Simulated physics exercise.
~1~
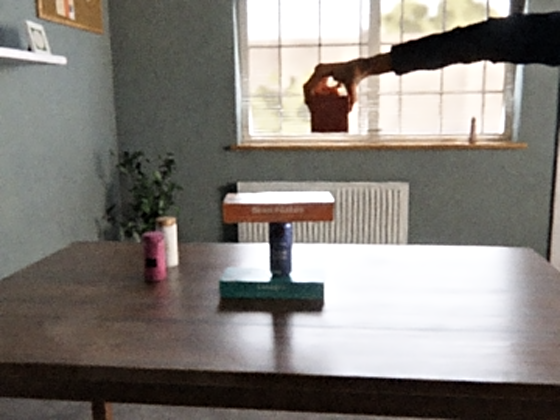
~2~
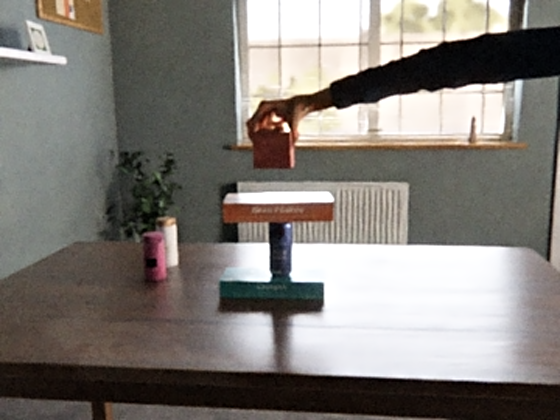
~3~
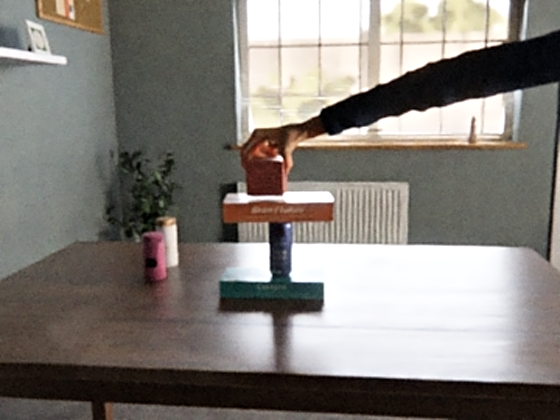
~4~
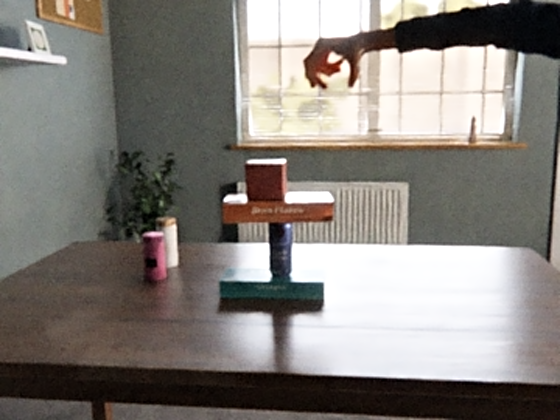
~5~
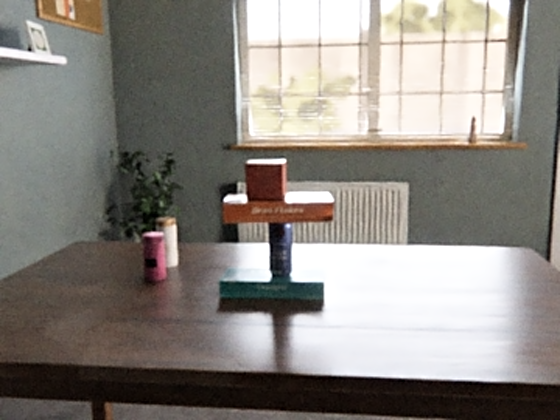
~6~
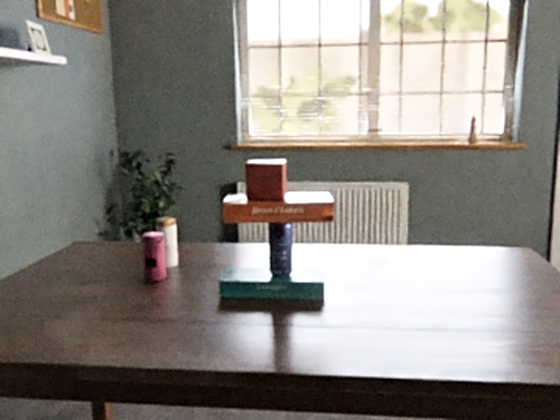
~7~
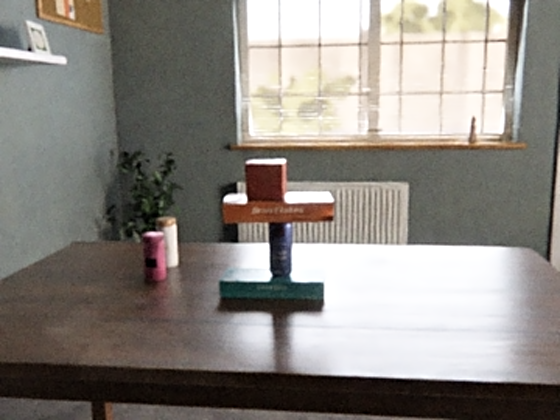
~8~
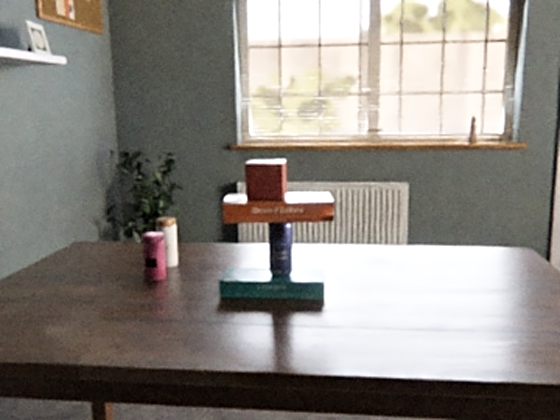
On a dark wooden table in front of a bright window, a turquoise packet, a blue can and an orange packet stand stacked, with a pink shaker and a white shaker off to the left. A hand reaches in from the right, holding a red block above the pile. It moves the block left and down, then sets it upright on the orange packet, slightly left of the can beneath. The hand lets go and draws back to the right, out of view. The block stays where it was placed, and the pile remains standing, with nothing shifting.
